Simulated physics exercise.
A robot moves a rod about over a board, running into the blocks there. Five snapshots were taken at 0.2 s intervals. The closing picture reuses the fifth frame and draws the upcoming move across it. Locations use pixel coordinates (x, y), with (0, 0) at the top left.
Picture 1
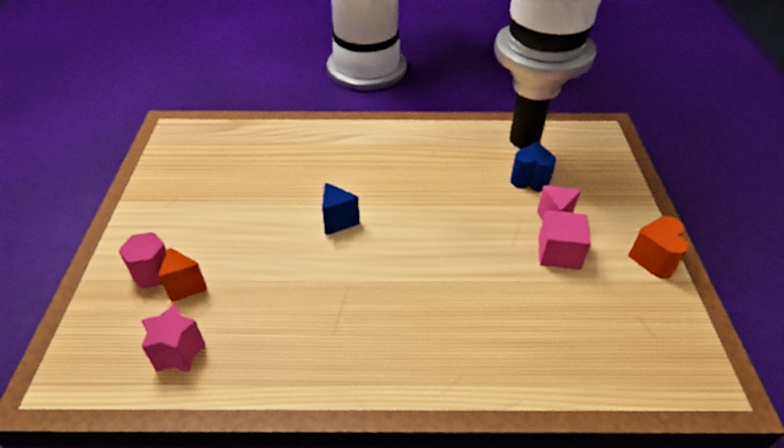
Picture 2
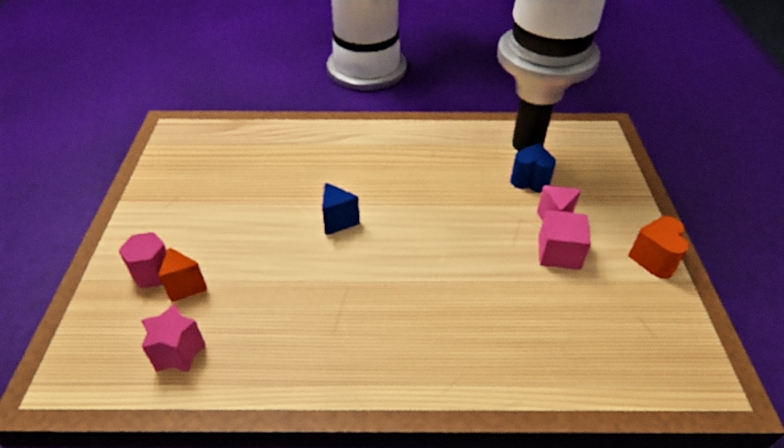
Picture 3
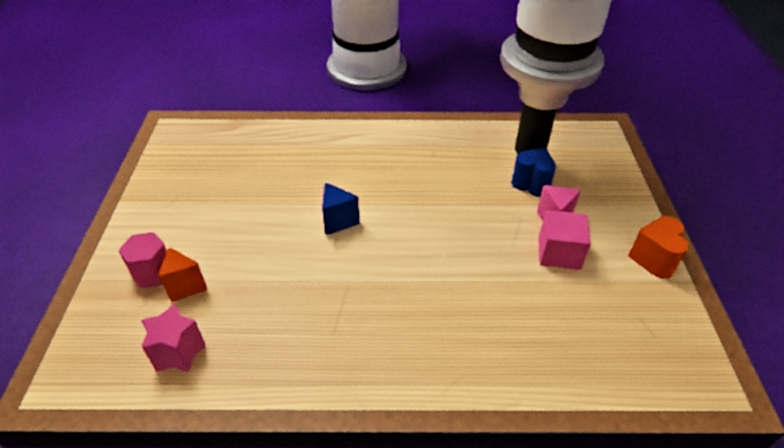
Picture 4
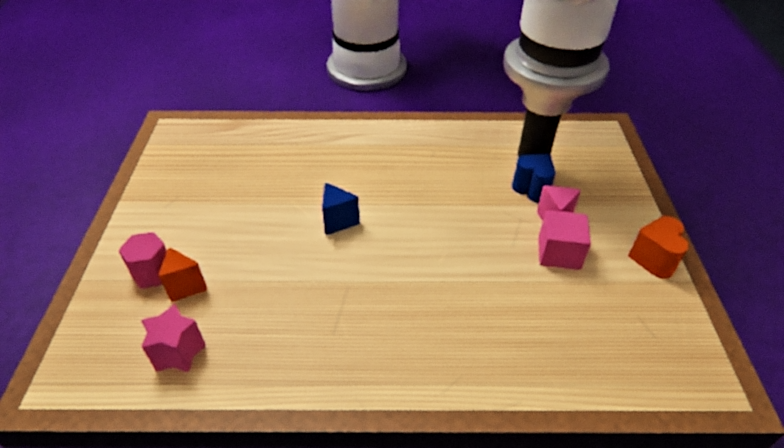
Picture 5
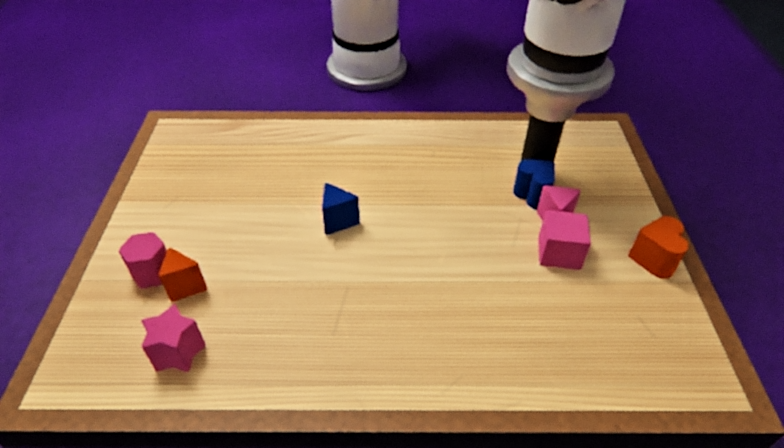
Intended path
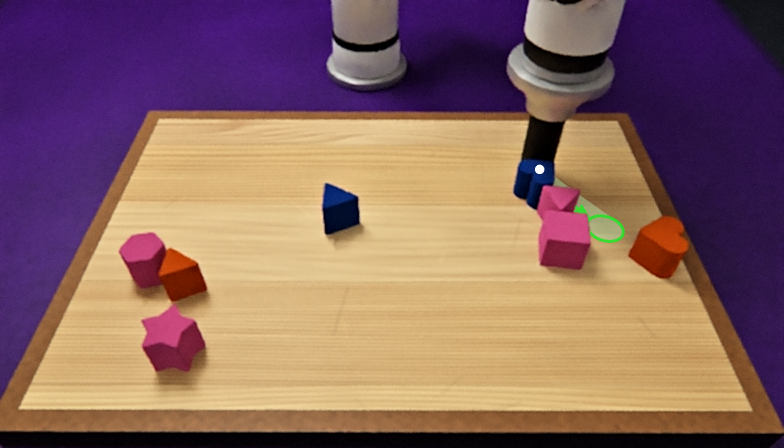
On a wooden board with a purple surround, a robot's black rod moved slightly toward the viewer and nudged the blue heart block a little closer to the pink blocks, while everything else stayed still.
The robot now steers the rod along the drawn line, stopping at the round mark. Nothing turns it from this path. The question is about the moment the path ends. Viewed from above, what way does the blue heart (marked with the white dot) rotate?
Twists clockwise.
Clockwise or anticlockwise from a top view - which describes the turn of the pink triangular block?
Its rotation is counterclockwise.
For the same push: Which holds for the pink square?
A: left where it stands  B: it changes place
My pick is A.
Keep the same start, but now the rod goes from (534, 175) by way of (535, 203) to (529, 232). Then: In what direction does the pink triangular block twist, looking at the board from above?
I'd predict that, seen from above, the pink triangular block rotates counter-clockwise.
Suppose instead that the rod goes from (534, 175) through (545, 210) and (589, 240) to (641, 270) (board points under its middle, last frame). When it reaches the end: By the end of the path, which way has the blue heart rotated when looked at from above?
It is turned clockwise.
The line goes from (534, 175) directly to (605, 228); the dot is on the blue heart.
On the path given first. One third of the way, rod (560, 179); blue heart (544, 181), turned 40° clockwise; pink triangular block (559, 199), turned 45° anticlockwise.
Two thirds of the way, rod (585, 197); blue heart (543, 181), turned 45° clockwise; pink triangular block (559, 200), turned 45° anticlockwise.
At the end, rod (610, 215); blue heart (543, 181), turned 45° clockwise; pink triangular block (559, 200), turned 45° anticlockwise; pink square unmoved.
